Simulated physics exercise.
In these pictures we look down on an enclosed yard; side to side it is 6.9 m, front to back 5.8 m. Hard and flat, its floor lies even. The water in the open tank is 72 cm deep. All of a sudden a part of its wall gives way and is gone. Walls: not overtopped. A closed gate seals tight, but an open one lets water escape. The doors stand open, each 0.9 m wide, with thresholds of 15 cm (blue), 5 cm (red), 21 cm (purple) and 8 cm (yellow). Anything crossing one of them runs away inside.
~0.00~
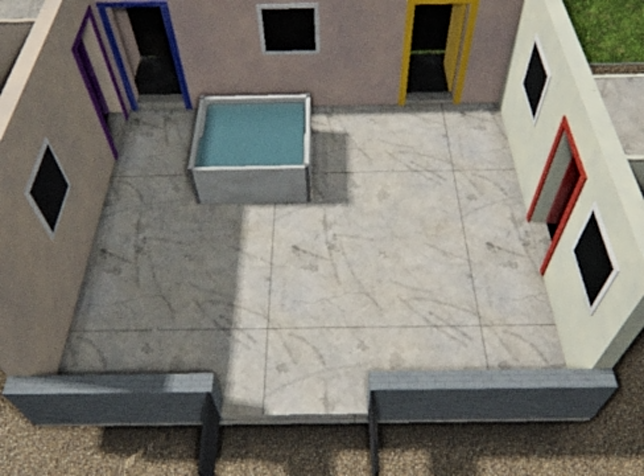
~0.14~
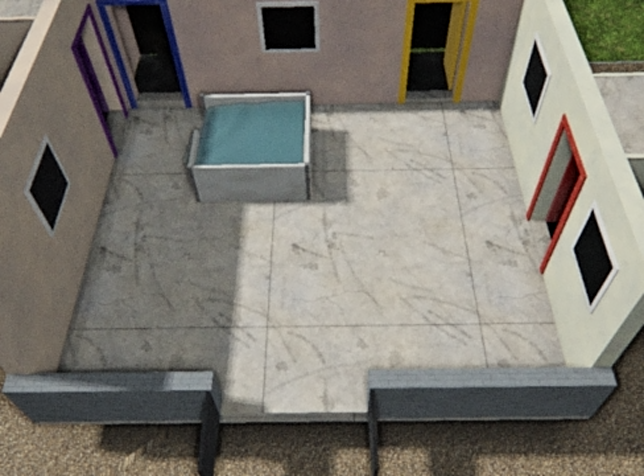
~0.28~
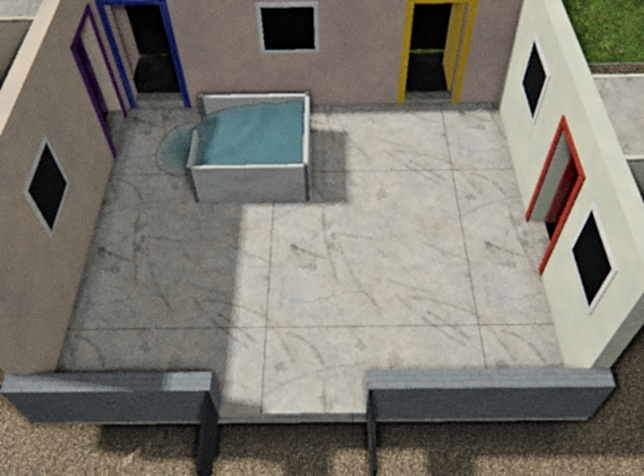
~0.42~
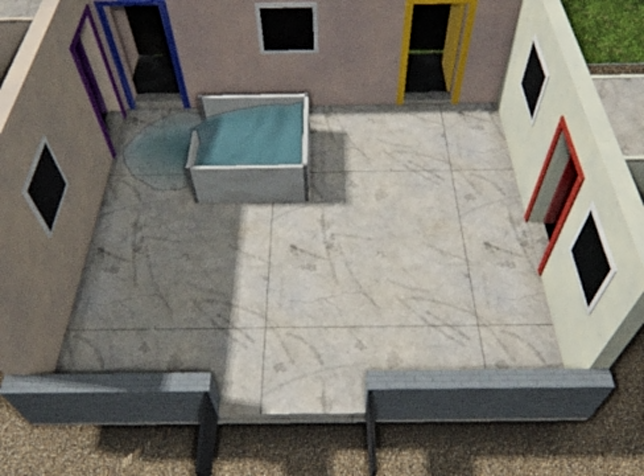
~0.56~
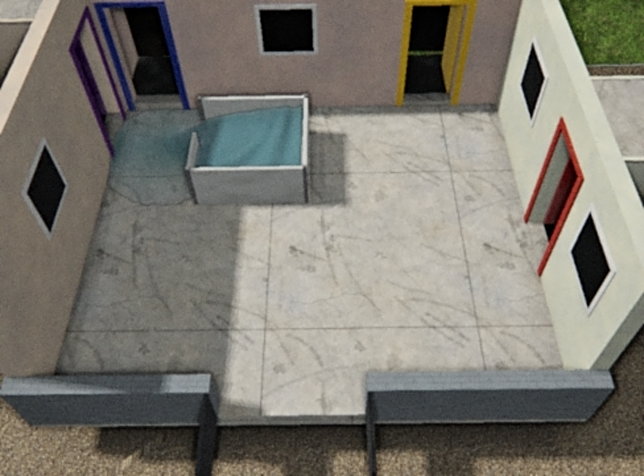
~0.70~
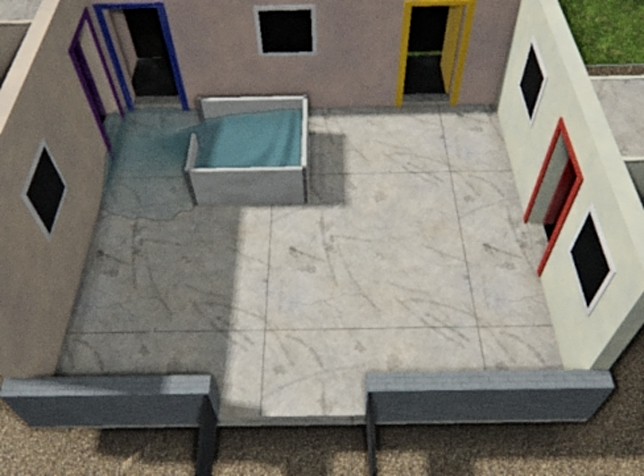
The clip shows an open tank of water in a walled yard with coloured doorways; its left side disappears, and water pours out, spreading in a thin sheet across the floor to the left wall beside the purple doorway.
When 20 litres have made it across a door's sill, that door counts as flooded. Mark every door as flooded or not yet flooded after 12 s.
After that time, blue door: Flooded; red door: Not yet flooded; purple door: Flooded; yellow door: Not yet flooded.
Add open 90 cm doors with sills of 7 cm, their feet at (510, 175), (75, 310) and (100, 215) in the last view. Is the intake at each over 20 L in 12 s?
Result in order - not enough, not enough, more than that.
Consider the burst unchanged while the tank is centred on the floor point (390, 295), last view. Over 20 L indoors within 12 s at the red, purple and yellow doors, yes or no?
So the red door keeps within it, the purple door keeps within it and the yellow door keeps within it.
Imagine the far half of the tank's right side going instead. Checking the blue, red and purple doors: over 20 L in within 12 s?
For blue, too little; for red, too much; for purple, too little.
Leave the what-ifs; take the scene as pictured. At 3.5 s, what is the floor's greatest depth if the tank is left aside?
Depth: Approx. 26 cm.
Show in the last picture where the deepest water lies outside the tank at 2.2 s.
The spot is near (116, 151) in the last view.
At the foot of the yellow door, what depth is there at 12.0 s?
Around 2.5 cm deep.
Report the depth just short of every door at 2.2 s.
Depths: Blue door 27 cm, red door 0 cm, purple door 34 cm, yellow door 0 cm.
After 1.4 s water covers 10 % of the floor and is deepest (44 cm) near (120, 137); blue door 29 cm at the sill, 16 L in, red door not reached, purple door 41 cm at the sill, 50 L in, yellow door not reached.
After 2.2 s water covers 20 % of the floor and is deepest (34 cm) near (116, 151); blue door 27 cm at the sill, 69 L in, red door not reached, purple door 34 cm at the sill, 126 L in, yellow door not reached.
After 3.5 s water covers 35 % of the floor and is deepest (26 cm) near (118, 144); blue door 23 cm at the sill, 124 L in, red door not reached, purple door 26 cm at the sill, 162 L in, yellow door not reached.
After 7.0 s water covers 65 % of the floor and is deepest (13 cm) near (114, 158); blue door 13 cm at the sill, 158 L in, red door not reached, purple door 13 cm at the sill, 171 L in, yellow door 3 cm at the sill, 0 L in.
After 12.0 s water covers 95 % of the floor and is deepest (6 cm) near (551, 381); blue door 6 cm at the sill, 158 L in, red door 6 cm at the sill, 3 L in, purple door 6 cm at the sill, 171 L in, yellow door 2 cm at the sill, 0 L in.
